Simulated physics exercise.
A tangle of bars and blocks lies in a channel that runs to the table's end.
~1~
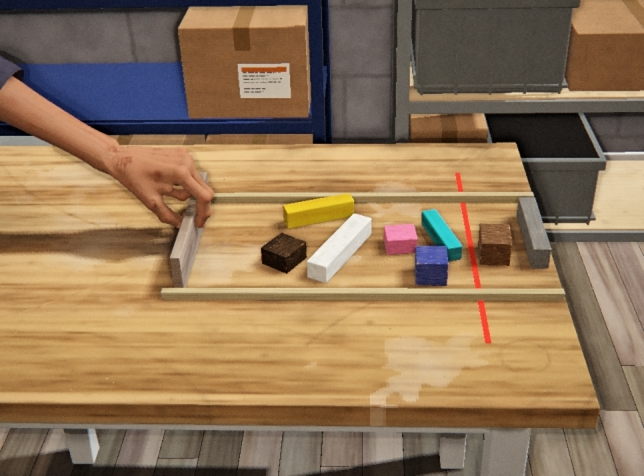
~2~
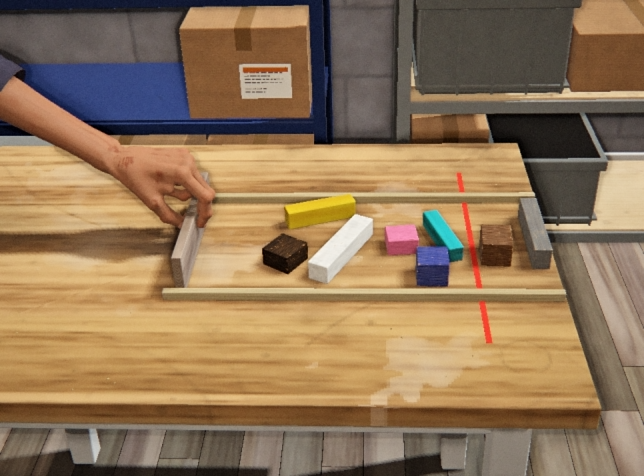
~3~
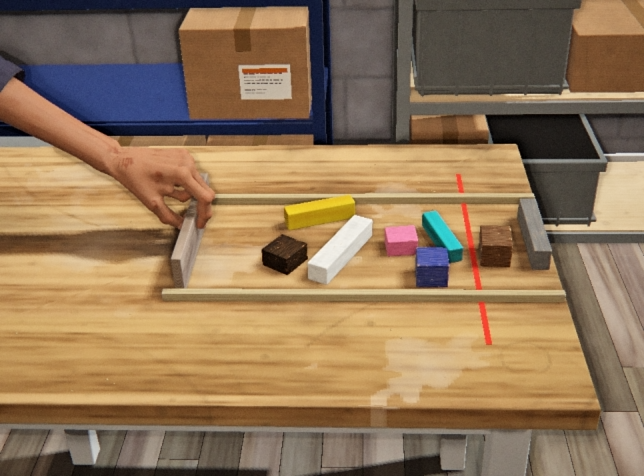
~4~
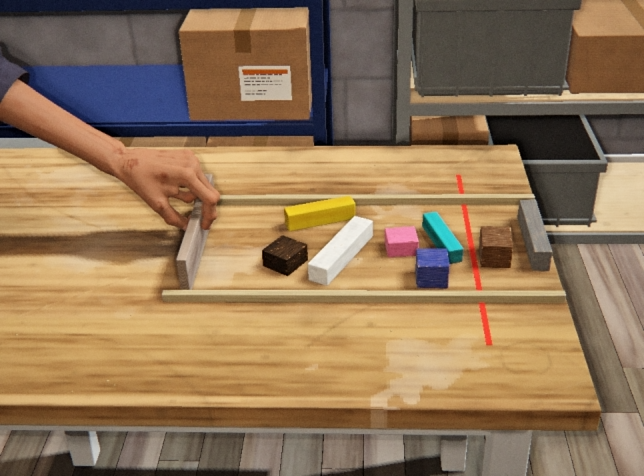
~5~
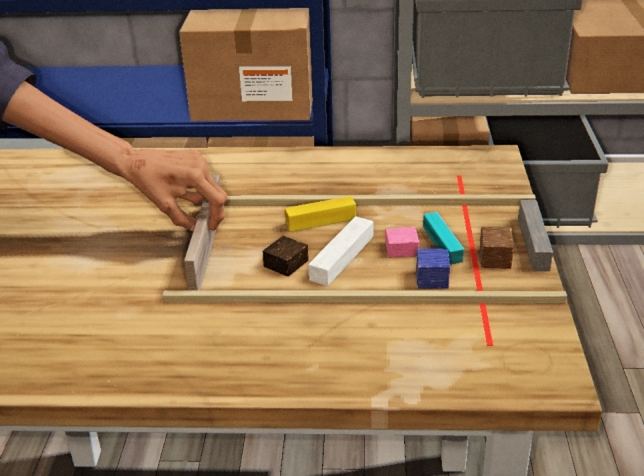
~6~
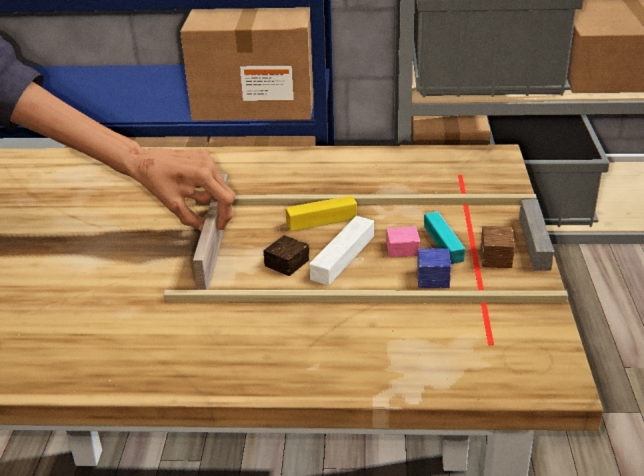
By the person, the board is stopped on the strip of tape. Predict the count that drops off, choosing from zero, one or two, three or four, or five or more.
The pieces lost over the edge are three or else four.
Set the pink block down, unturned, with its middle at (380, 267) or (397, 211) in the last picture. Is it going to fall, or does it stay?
Trial 1: Still up; trial 2: Still up.
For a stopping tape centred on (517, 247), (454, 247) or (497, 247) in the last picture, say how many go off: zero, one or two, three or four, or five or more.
So, tape by tape, it's at least five, then 1 or 2, then five or over.
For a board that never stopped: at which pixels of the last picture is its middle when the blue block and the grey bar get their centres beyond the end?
I reckon its middle sits around (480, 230) and then around (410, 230).
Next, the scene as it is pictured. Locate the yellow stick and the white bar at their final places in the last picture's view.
For the yellow stick it's (502, 210), and for the white bar it's (519, 252).
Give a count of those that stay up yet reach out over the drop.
2 is the number.
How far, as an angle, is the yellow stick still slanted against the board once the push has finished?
The angle comes out near 60 degrees.
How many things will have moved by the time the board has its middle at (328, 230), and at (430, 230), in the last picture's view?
In order, the tallies are 3 and 8.
Soon after, none off yet; grey bar at rest near (536, 234); brown block at rest near (497, 247); turquoise stick at rest near (444, 237).
Then, none off yet; grey bar at rest near (536, 234); brown block at rest near (497, 247); turquoise stick moved a little near (458, 236).
Further on, none off yet; grey bar tipped well over near (574, 253); brown block moved about its own width near (554, 247); turquoise stick moved about its own width near (526, 236).
At rest, the number that fall off is three or four; fallen, turquoise stick, brown block and grey bar.
